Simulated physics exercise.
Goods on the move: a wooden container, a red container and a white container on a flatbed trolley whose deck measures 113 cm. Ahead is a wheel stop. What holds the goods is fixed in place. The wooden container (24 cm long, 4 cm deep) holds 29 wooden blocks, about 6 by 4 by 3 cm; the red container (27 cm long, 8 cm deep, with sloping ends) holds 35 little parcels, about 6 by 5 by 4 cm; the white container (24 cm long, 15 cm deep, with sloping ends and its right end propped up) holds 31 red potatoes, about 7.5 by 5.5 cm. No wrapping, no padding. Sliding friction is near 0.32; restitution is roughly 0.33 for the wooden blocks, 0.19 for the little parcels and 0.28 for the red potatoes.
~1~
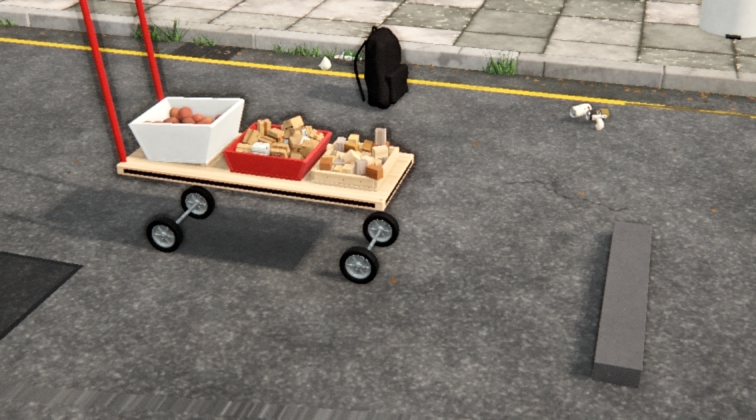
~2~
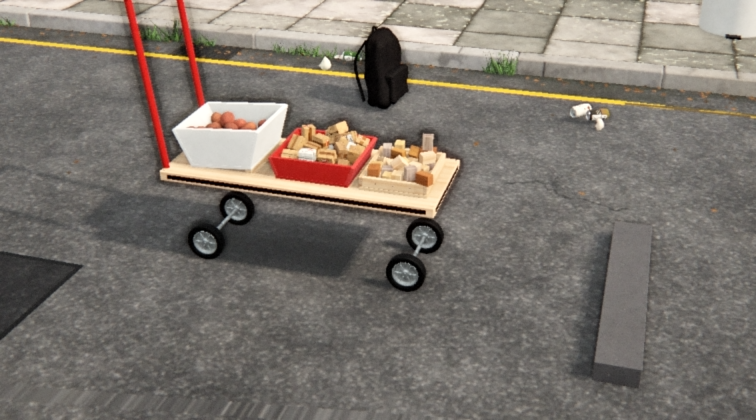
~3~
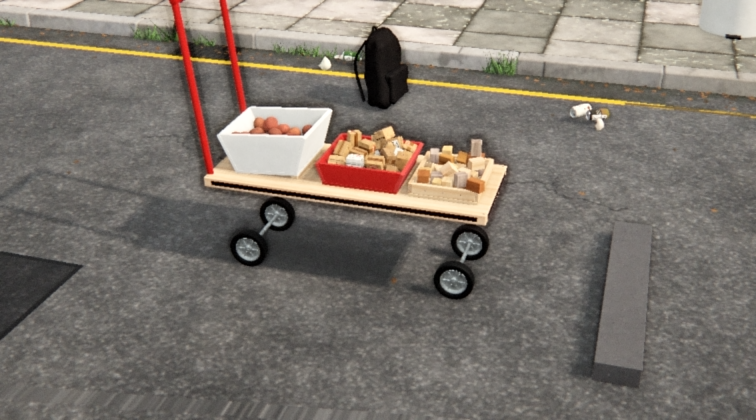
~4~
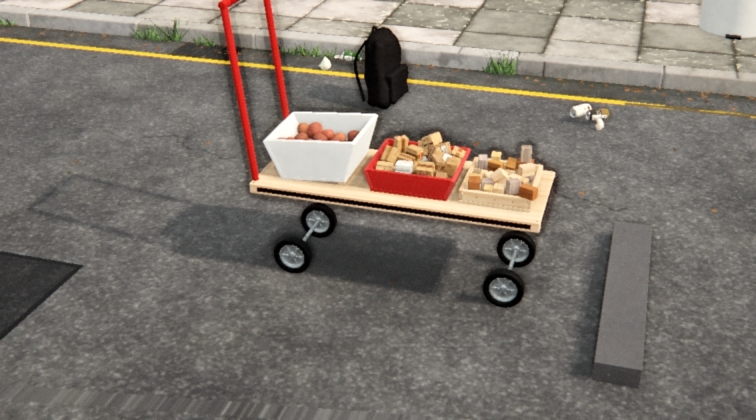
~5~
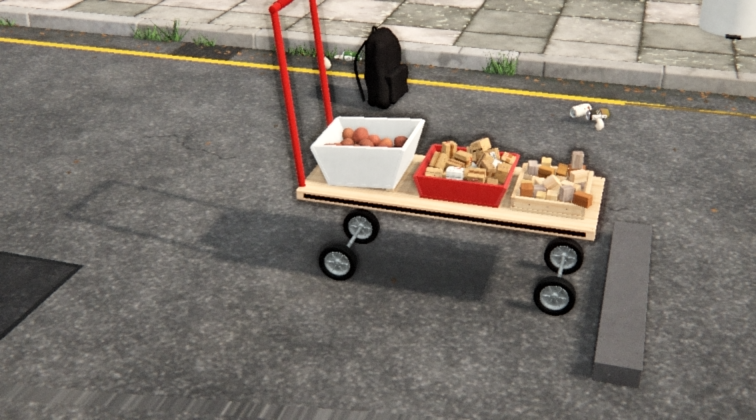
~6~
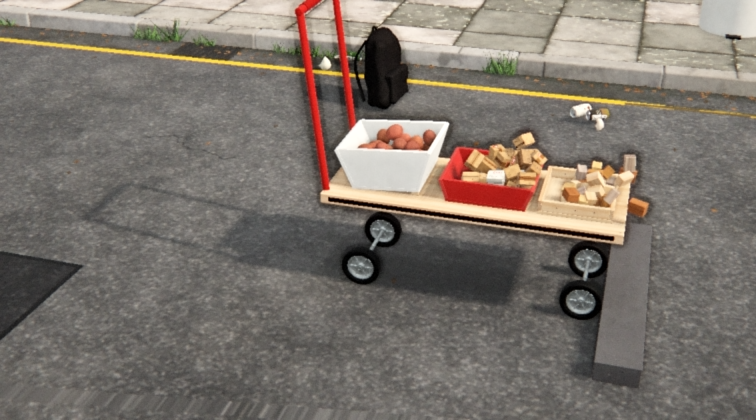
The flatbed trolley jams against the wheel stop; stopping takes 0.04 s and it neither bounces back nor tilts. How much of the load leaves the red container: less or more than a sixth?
More than a sixth of the little parcels leave the red container.
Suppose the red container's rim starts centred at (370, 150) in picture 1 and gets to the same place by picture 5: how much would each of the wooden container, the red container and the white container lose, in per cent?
In that case wooden container 20, red container 10, white container 0 per cent.
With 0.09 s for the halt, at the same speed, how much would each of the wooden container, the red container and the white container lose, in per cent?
In that case wooden container 40, red container 20, white container 0 per cent.
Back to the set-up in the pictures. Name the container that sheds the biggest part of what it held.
The wooden container.
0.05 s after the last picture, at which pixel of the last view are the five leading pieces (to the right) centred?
Around (659, 189).
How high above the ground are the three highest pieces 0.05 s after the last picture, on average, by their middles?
Some 64 cm up.
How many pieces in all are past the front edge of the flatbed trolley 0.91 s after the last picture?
About 12.
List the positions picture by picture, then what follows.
In the first frame (each is followed by its nearest rim corner in this view), red container, (304, 161); wooden container, (374, 178); 88 cm short of the stop; none out.
In the second frame, red container, (351, 167); wooden container, (424, 185); 68 cm short of the stop.
In the third frame, red container, (401, 173); wooden container, (475, 191); 49 cm short of the stop.
In the fourth frame, red container, (452, 180); wooden container, (528, 198); 29 cm short of the stop.
In the fifth frame, red container, (504, 187); wooden container, (582, 205); 10 cm short of the stop.
In the sixth frame, red container, (531, 190); wooden container, (610, 209); stopped; 4 out, the lowest block at (638, 207).
Then, 0.05 s after the last picture, wooden container 22 in, 7 out, red container 33 in, 2 out and white container 31 in, 0 out.
Then, 0.16 s after the last picture, wooden container 18 in, 11 out, red container 29 in, 6 out and white container 31 in, 0 out.
Then, 0.39 s after the last picture, wooden container 18 in, 11 out, red container 26 in, 9 out and white container 30 in, 1 out.
When it is over (0.91 s after the last picture), wooden container 18 in, 11 out, red container 26 in, 9 out and white container 30 in, 1 out. Asked share, 9 of 35, 26 per cent.
